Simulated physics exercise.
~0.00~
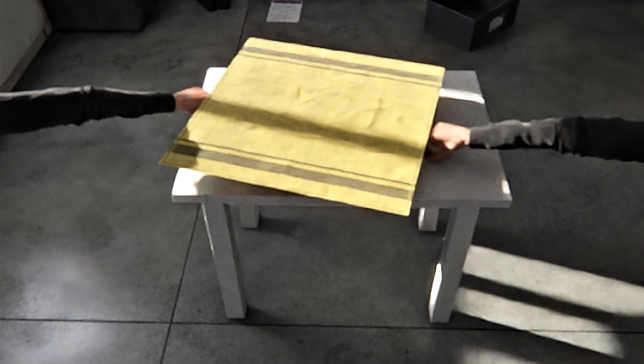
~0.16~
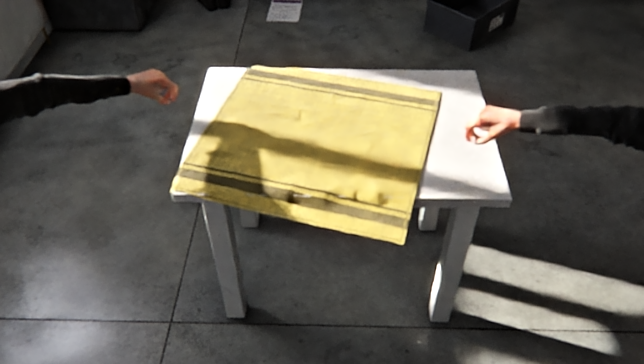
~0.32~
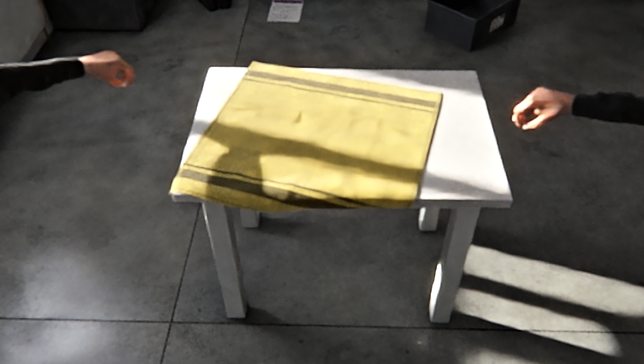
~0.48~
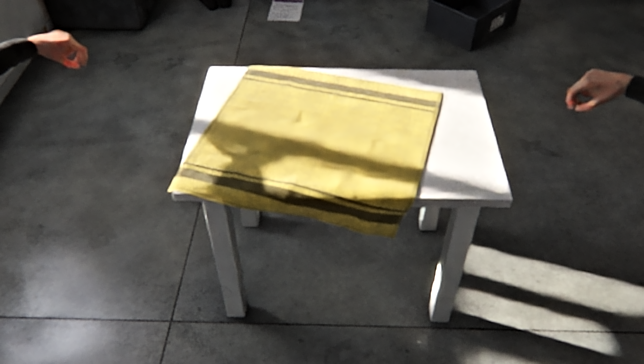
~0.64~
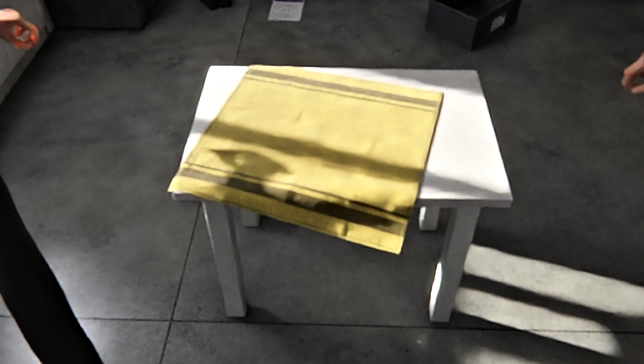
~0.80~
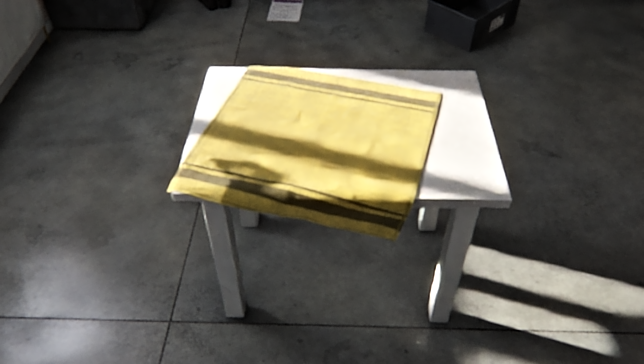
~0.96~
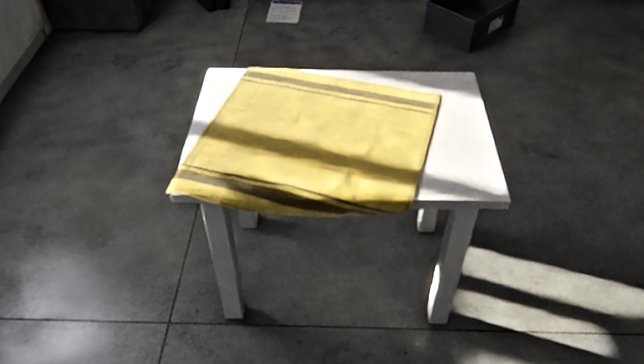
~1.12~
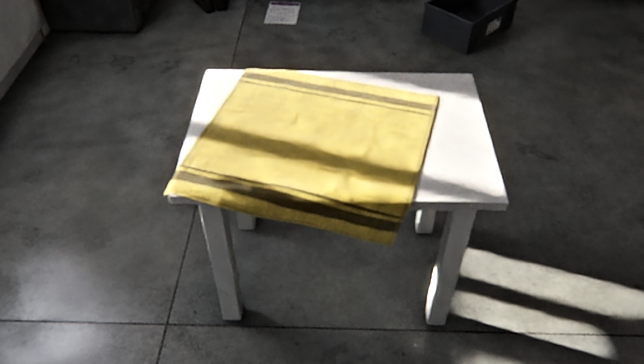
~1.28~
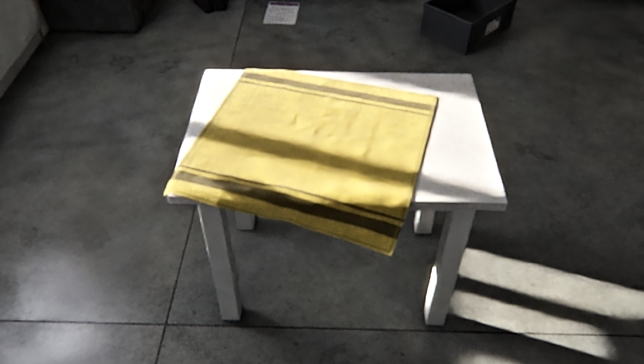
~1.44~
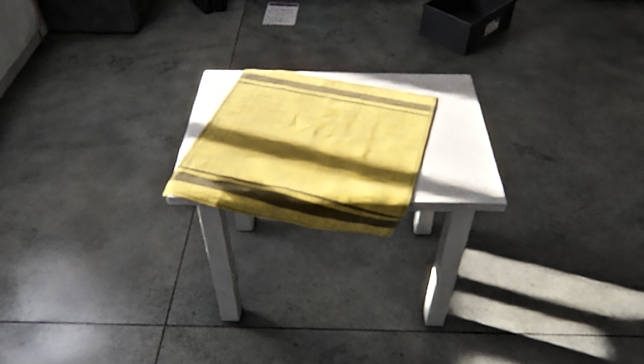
At the start, two hands, one from each side, hold a yellow tea towel with dark stripes level just above a small white table on a grey floor. The hands let go, and the towel drops a short way onto the tabletop, its near edge hanging over the front. The hands draw back to the left and right and leave the view. The overhanging edge flaps up and down a little while the rest stays put, and the view sways slightly. In the end the towel remains on the table, mostly on top, with its striped near edge drooping over the front.
